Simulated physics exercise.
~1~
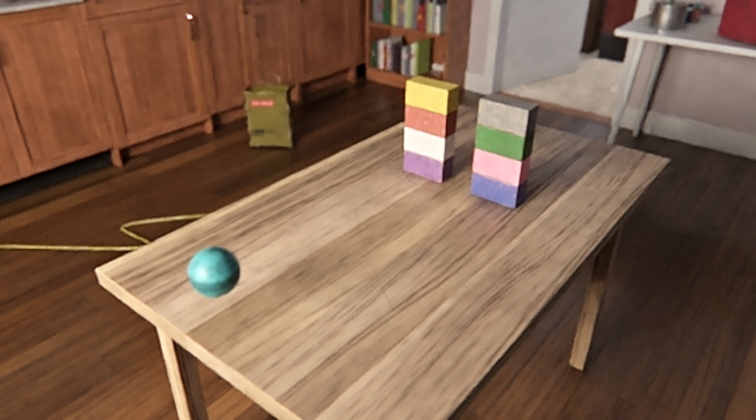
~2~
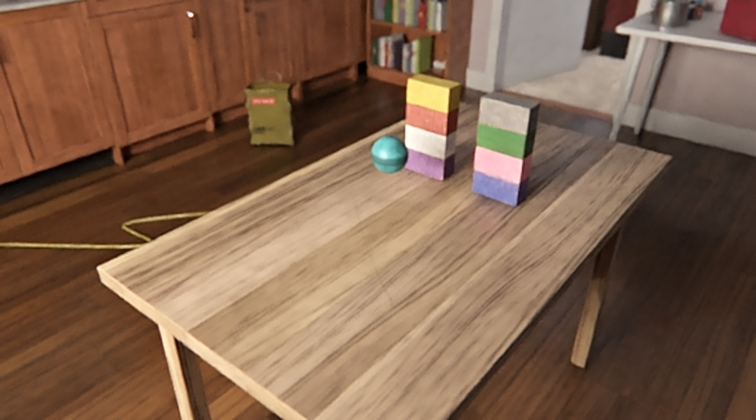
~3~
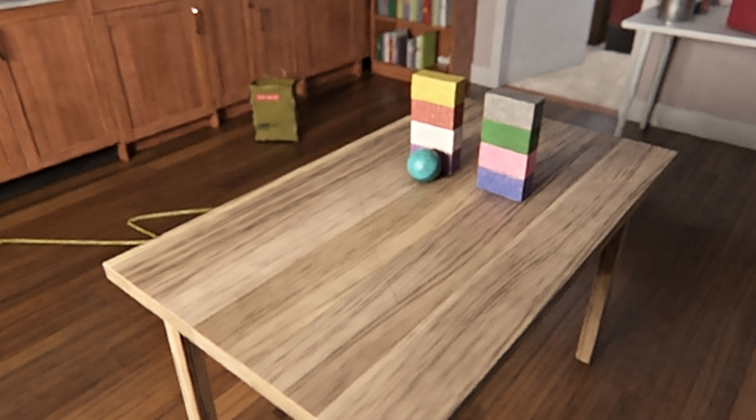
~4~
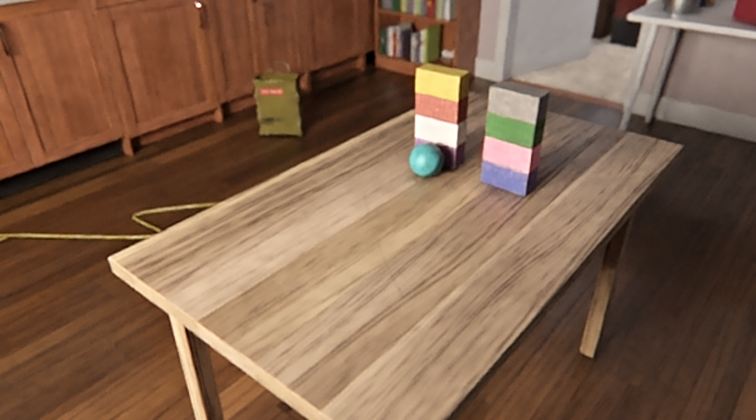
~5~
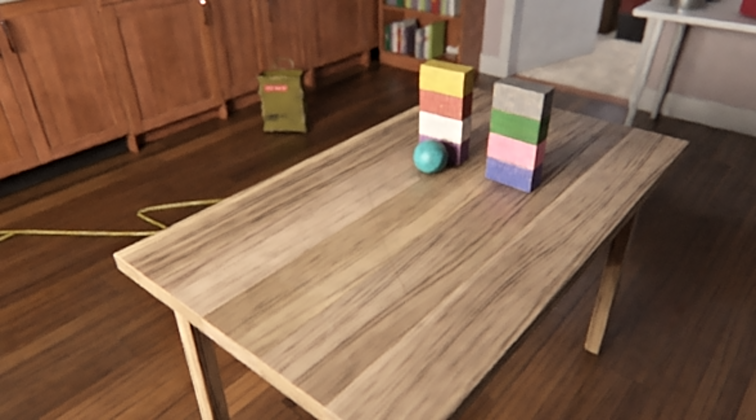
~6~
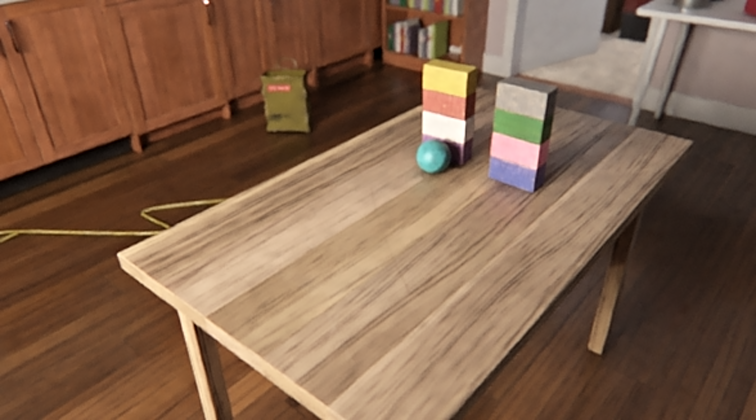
A turquoise ball moved across a wooden table toward two stacks of colored blocks, reached the base of the stack with the yellow block on top, and came to rest there, while both stacks stayed standing.
